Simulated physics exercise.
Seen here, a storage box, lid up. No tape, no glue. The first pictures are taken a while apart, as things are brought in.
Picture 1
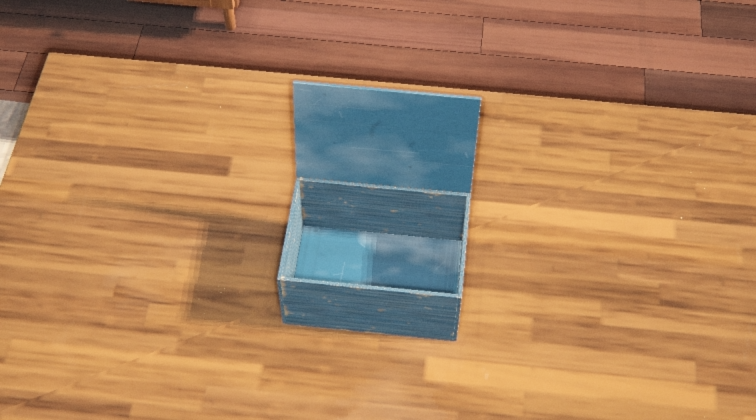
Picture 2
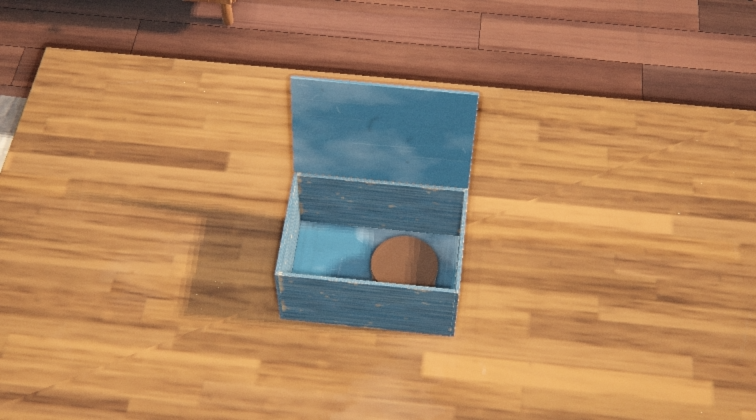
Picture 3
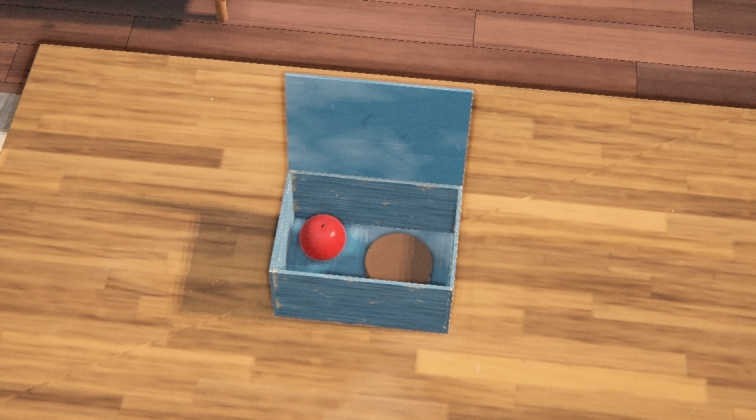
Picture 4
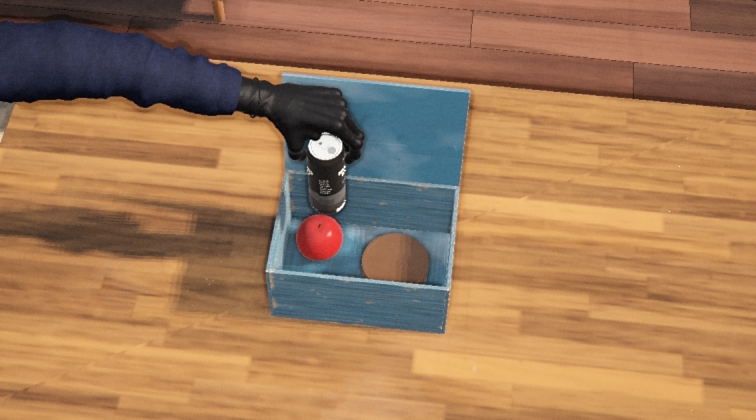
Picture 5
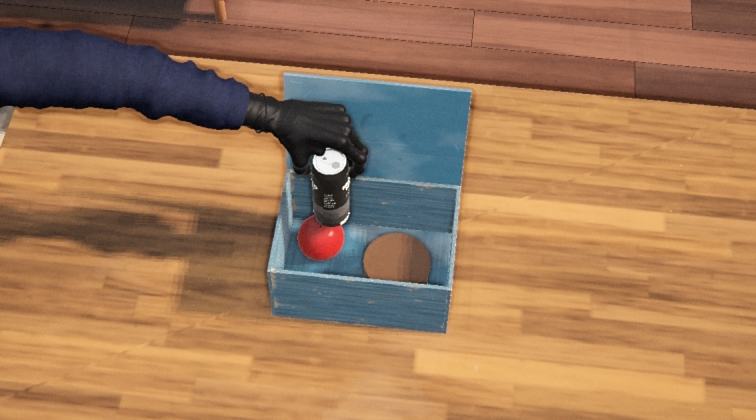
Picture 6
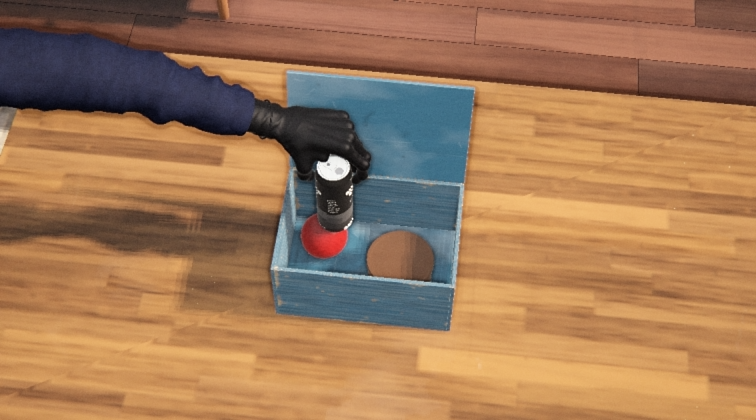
At the start, an open blue box sits empty on a wooden surface, then a round brown object appears inside on the right, followed by a red apple on the left. A black-gloved hand then holds a black can above the apple, shifting it slightly right and lower, still gripping it.
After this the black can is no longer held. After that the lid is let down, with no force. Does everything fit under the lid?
It sits on the rim.
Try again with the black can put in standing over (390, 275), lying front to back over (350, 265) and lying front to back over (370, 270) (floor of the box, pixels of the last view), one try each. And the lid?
In the first case it will not close; in the second case it closes; in the third case it shuts flat.
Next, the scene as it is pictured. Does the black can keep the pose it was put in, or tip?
The black can tips.
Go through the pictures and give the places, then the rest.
The last thing is not in view yet, in the first picture.
The last thing is not in view yet, in the second picture.
The last thing is not in view yet; red apple (322, 238), in the third picture.
On its way; black can (326, 176); red apple (319, 238), in the fourth picture.
On its way; black can (331, 189); red apple (321, 237), in the fifth picture.
Put in, still held; black can (334, 195), in the sixth picture.
Then, 0.50 s after the last picture, black can on its side near (395, 231); brown tub slid a little; red apple rolled a little.
Then, 1.40 s after the last picture, lid 72° above the rim; black can on its side near (401, 230); brown tub slid a little.
Then, 2.00 s after the last picture, lid 19° above the rim; black can on its side near (401, 230); brown tub slid a little.
At rest, lid shut; tipped over in the box, black can; the other 2 in place. Seen from the same camera at the end, black can near (401, 230).
